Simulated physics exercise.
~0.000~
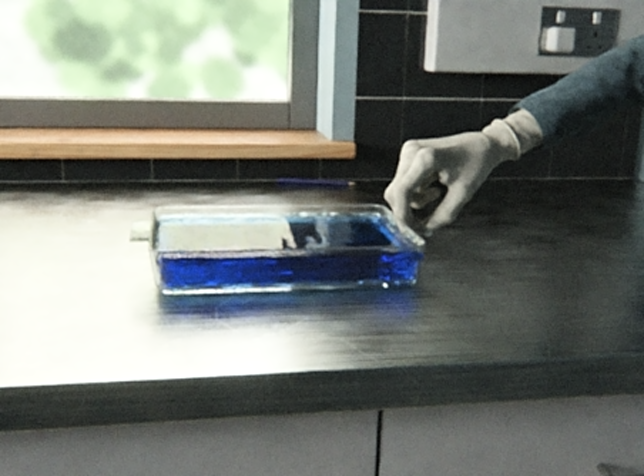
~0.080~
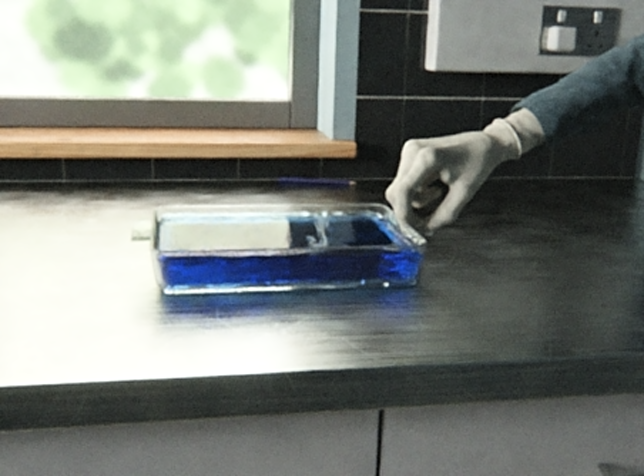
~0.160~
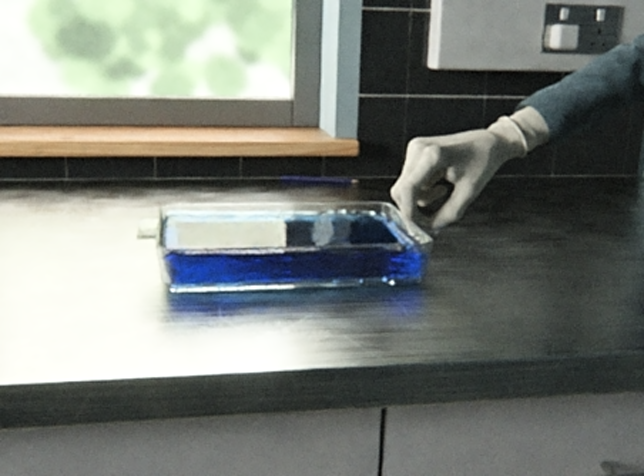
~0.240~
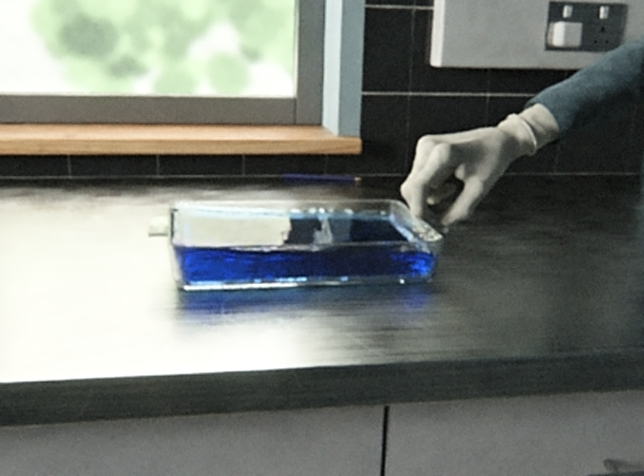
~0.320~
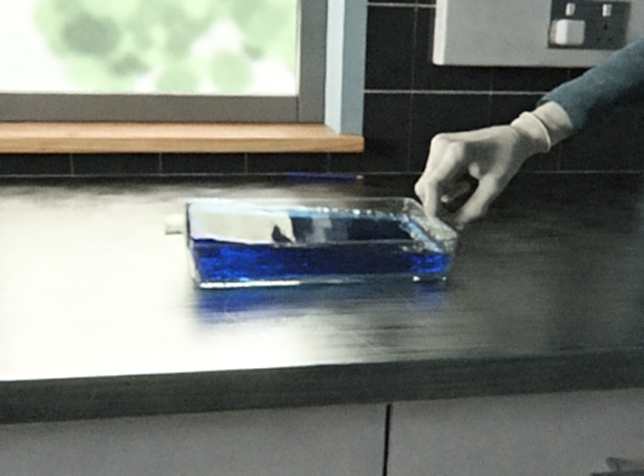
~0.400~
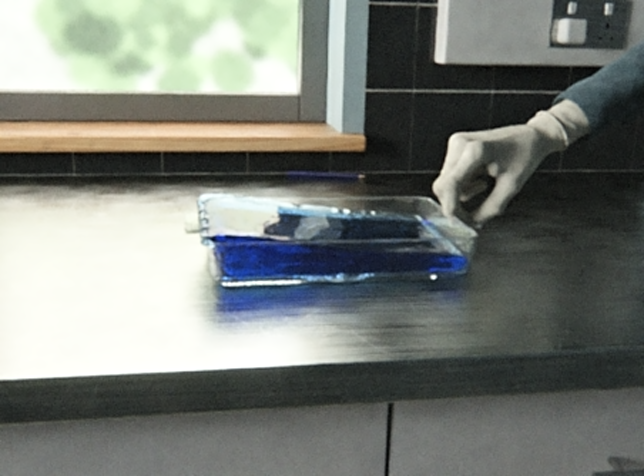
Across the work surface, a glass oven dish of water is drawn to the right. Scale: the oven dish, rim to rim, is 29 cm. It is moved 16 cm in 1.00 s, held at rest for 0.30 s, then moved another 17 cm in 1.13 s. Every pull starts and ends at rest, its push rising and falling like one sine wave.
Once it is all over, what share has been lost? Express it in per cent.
About 28 per cent.
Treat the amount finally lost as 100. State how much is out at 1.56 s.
About 70 percent.
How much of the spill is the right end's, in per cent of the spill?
About 70 percent.
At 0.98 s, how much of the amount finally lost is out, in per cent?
Roughly 40%.
Then, 0.98 s in, it has gone 16 cm; 3 per cent is out over the left end and 10 over the right.
Then, 1.56 s in, it has gone 17 cm; 6 per cent is out over the left end and 12 over the right.
Then, 2.14 s in, it has gone 31 cm; 8 per cent is out over the left end and 13 over the right.
Then, 2.72 s in, it has gone 33 cm; 8 per cent is out over the left end and 18 over the right.
Finally, 28 per cent is out in all, 9 of it over the left end.
